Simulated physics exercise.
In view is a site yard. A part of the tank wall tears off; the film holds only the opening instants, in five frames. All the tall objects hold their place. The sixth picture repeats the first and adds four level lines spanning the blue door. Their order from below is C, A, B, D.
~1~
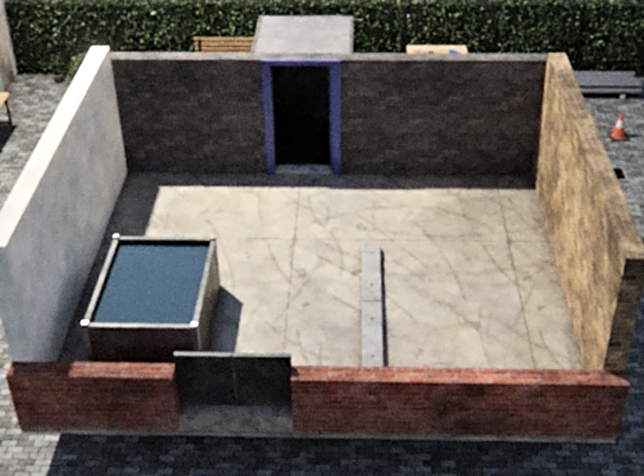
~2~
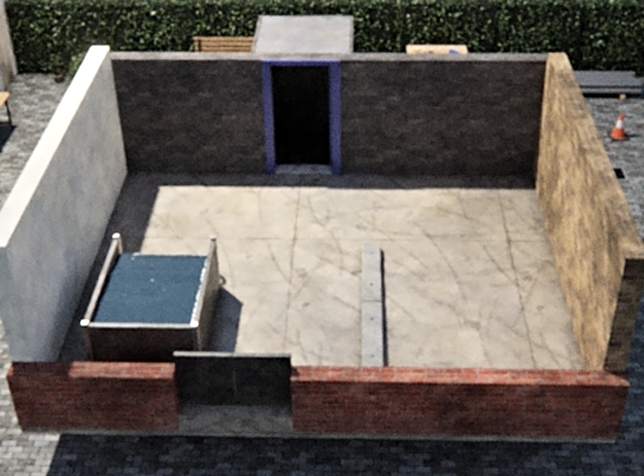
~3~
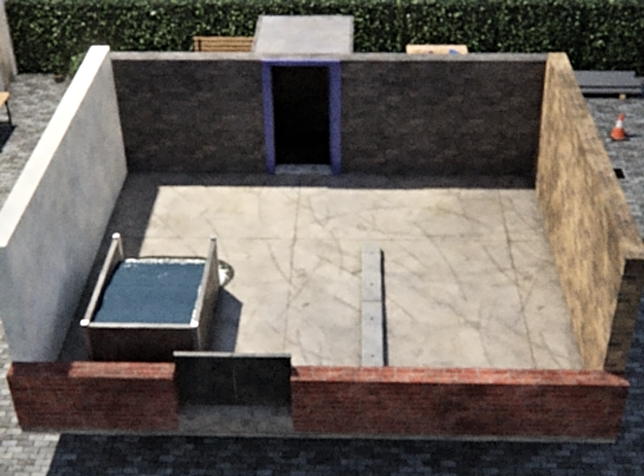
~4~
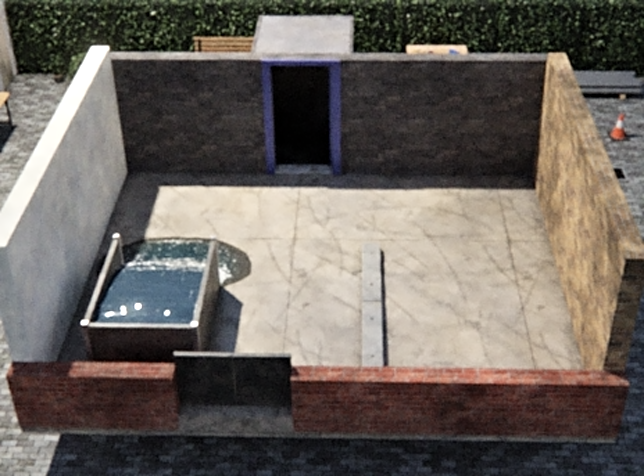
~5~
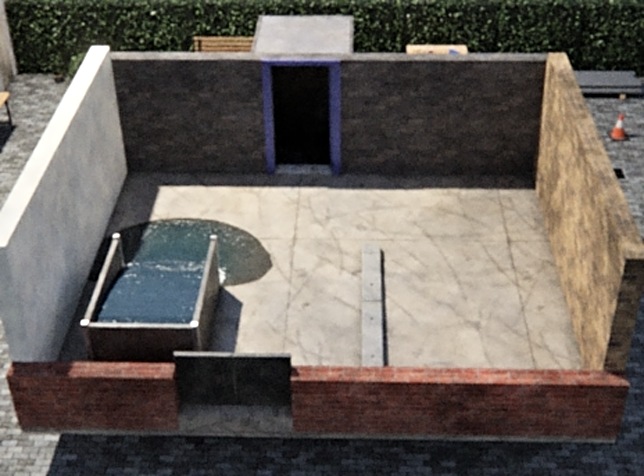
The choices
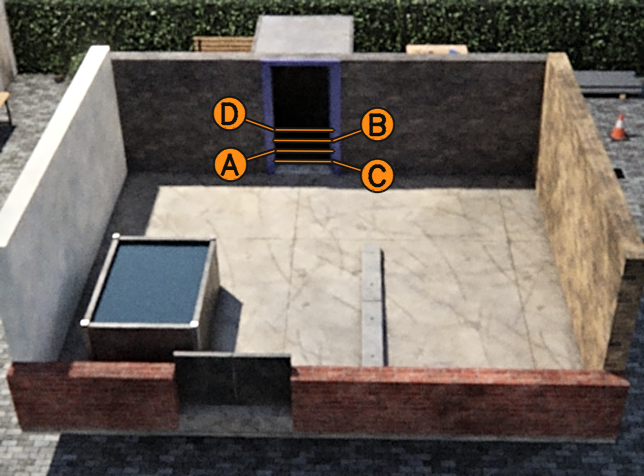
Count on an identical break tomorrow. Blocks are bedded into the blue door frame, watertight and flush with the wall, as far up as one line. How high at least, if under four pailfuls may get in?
Go for C.
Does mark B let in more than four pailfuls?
No, not at all.
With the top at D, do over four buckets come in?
No, not at all.
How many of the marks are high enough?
All four.
On the marked copy, A at (303, 151); B at (303, 140); C at (304, 161); D at (303, 130); from the bottom up C, A, B, D.
Choosing A, nothing gets over.
Choosing B, nothing gets over.
Choosing C, nothing gets over.
Choosing D, nothing gets over.
